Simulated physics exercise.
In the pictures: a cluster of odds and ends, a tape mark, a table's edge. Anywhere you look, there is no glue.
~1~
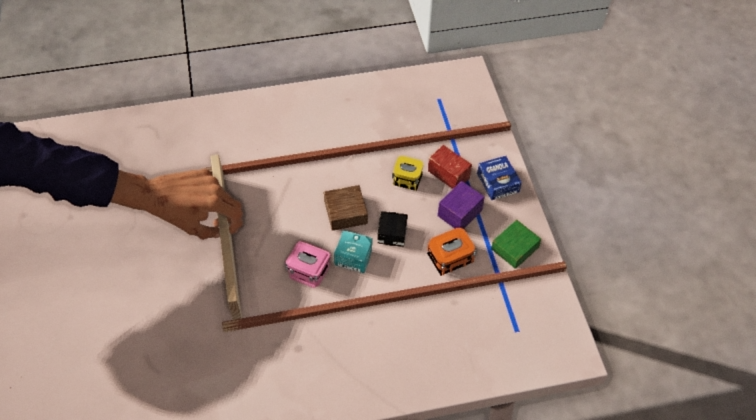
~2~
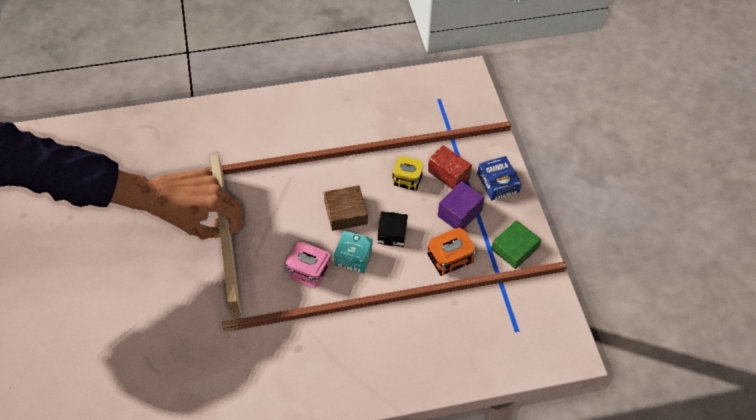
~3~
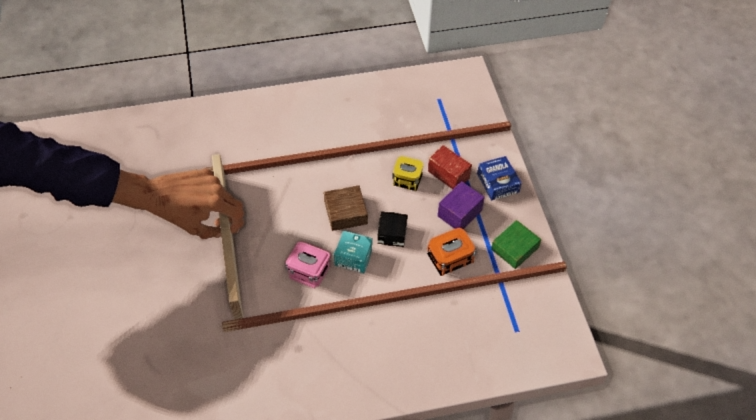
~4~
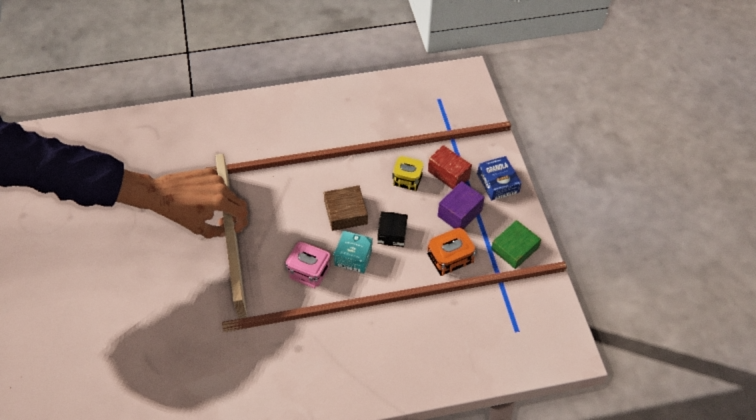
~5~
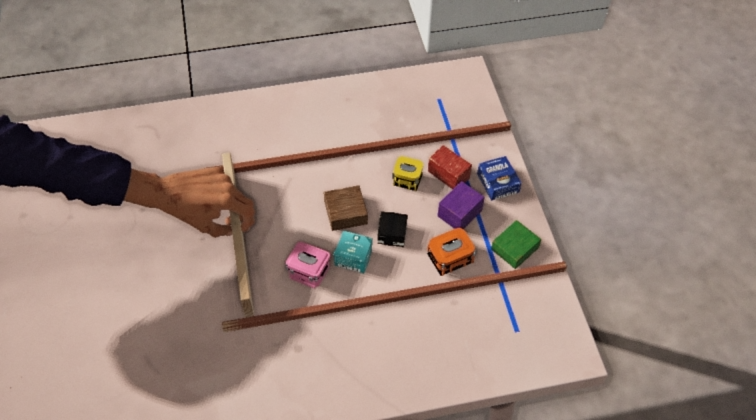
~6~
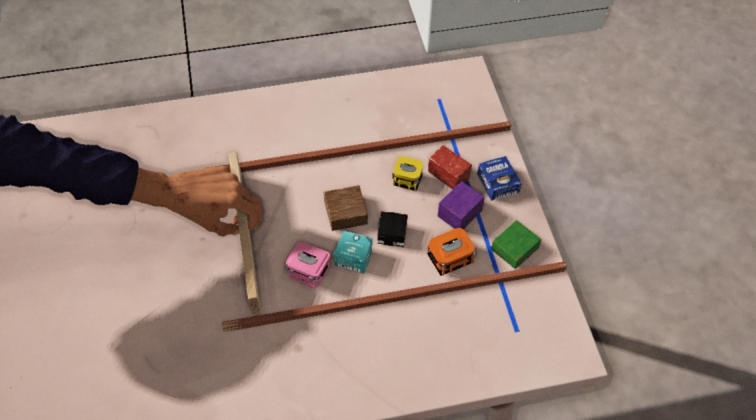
A hand holding a thin wooden board stayed nearly still at first, then slid it slightly right between two rails, while the colourful blocks and little cases near the blue tape did not move.
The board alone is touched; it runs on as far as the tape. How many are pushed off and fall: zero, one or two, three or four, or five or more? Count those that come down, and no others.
Three to four tumble.
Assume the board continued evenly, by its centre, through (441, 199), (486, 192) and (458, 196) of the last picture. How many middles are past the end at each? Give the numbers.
In order, that gives 1, then 3, then 3.
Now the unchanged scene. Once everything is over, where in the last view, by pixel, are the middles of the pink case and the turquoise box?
Positions - first (500, 219), then (529, 210).
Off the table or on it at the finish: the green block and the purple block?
Green block is gone; purple block is gone.
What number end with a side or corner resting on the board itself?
It's 3 of them.
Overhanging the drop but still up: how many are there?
The tally is 0.
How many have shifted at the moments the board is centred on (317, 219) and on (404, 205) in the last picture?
3 at one spot and 9 at the other.
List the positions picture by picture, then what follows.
In the first frame, blue box (499, 178); green block (516, 244); red block (449, 168); board (226, 234); tape (474, 204).
In the second frame, green block (516, 244); pink case (309, 265).
In the third frame, red block (449, 168); brown block (346, 208).
In the fourth frame, blue box (499, 178); black box (392, 229).
In the fifth frame, green block (516, 244); yellow case (408, 173).
In the sixth frame, blue box (499, 178); green block (516, 244); red block (449, 168); board (245, 231); tape (474, 204).
Soon after, none off yet; blue box at rest near (499, 178); green block at rest near (516, 244); red block at rest near (449, 168).
By the end, the number that fall off is three or four; fallen, purple block, green block and blue box.
